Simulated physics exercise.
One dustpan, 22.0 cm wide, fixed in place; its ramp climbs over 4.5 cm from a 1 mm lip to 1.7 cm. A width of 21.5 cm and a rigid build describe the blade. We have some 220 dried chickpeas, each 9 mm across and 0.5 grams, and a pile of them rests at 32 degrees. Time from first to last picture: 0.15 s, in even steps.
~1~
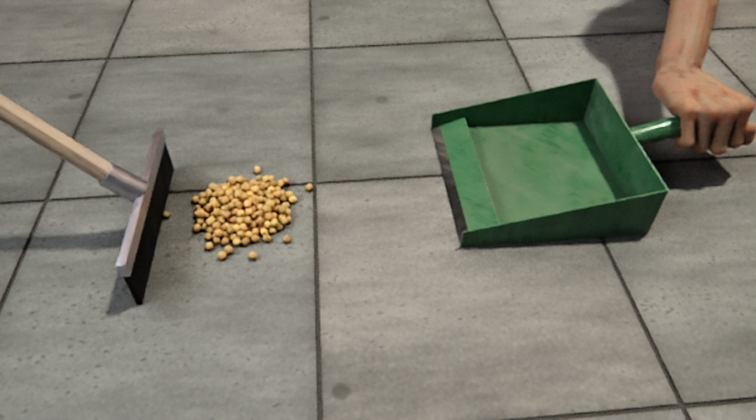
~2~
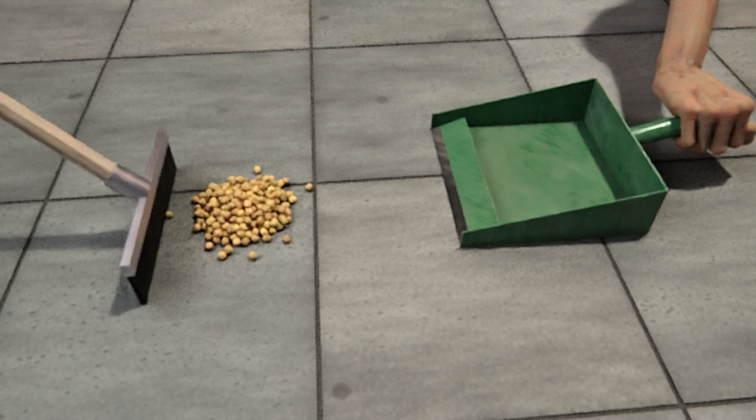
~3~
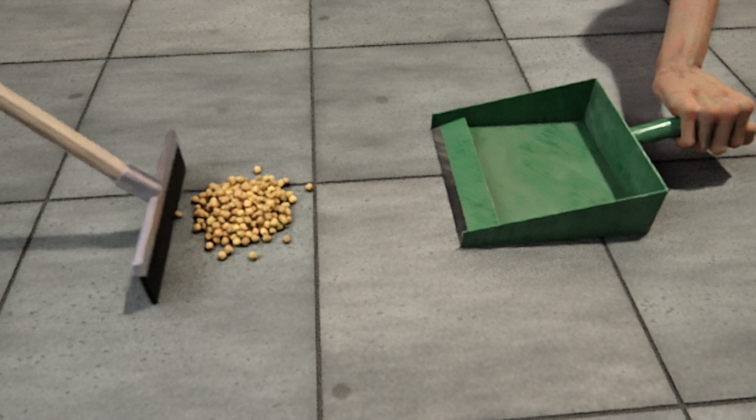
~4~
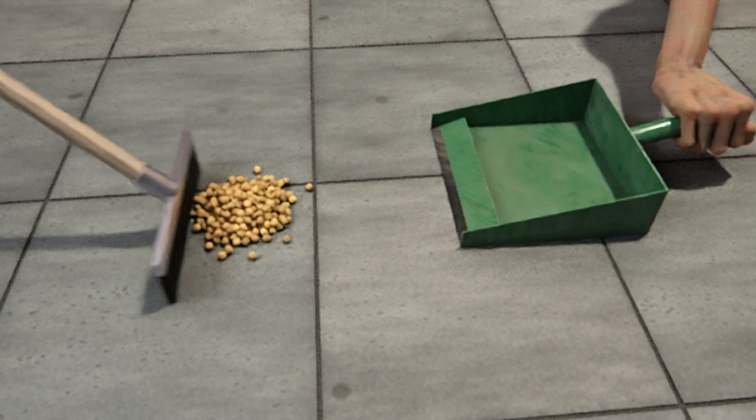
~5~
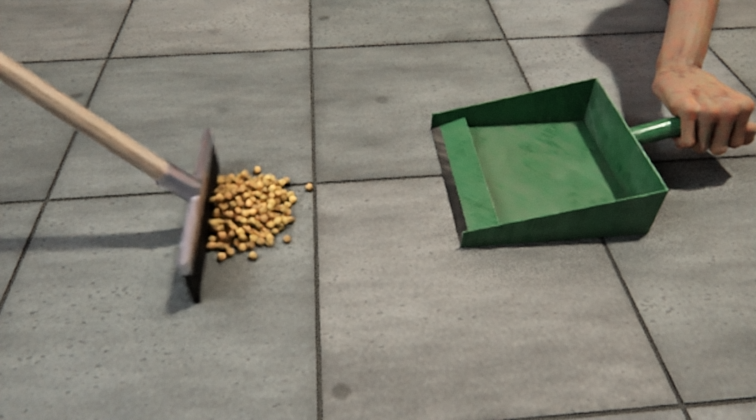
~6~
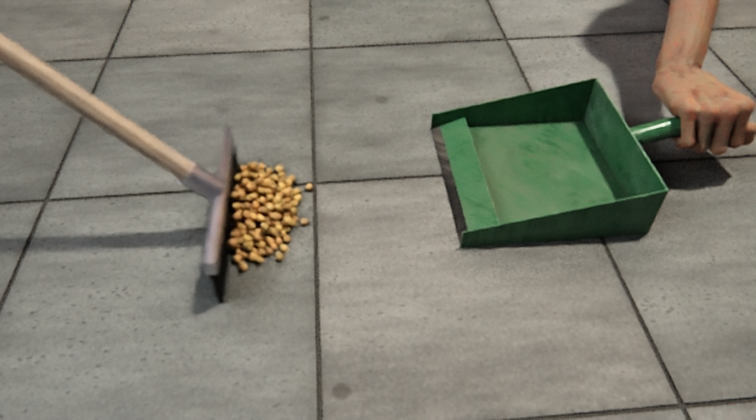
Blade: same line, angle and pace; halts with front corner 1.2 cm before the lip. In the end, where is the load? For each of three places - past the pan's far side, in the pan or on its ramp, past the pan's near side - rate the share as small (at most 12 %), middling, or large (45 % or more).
Far side: Small; pan: Large; near side: Middling.
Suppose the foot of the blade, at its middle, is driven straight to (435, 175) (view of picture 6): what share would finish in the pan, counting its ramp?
Roughly 60 percent.
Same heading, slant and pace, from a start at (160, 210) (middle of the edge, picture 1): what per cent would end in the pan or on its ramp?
55 %.
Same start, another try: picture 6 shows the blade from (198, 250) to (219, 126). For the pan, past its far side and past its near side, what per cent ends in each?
Final per cent - pan 55, far 5, near 10.
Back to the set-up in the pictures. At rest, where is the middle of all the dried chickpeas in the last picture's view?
Near (467, 203).
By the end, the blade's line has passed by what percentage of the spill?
I'd say close to 10 per cent.
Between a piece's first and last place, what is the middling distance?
I'd say close to 28 cm.
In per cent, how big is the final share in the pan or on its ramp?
Roughly 50 in a hundred come to rest there.
Then, 0.15 s after the last picture, middle of the blade 13 cm from the lip; 0 % over the lip, far side 0 %, near side 15 %.
Then, 0.26 s after the last picture, middle of the blade 4 cm from the lip; 5 % over the lip, far side 5 %, near side 20 %.
Then, 0.49 s after the last picture, middle of the blade 1 cm from the lip; 50 % over the lip, far side 5 %, near side 20 %.
In the end, far side 5 %, pan 50 %, near side 20 %, in front of the lip or behind the blade 25 %.
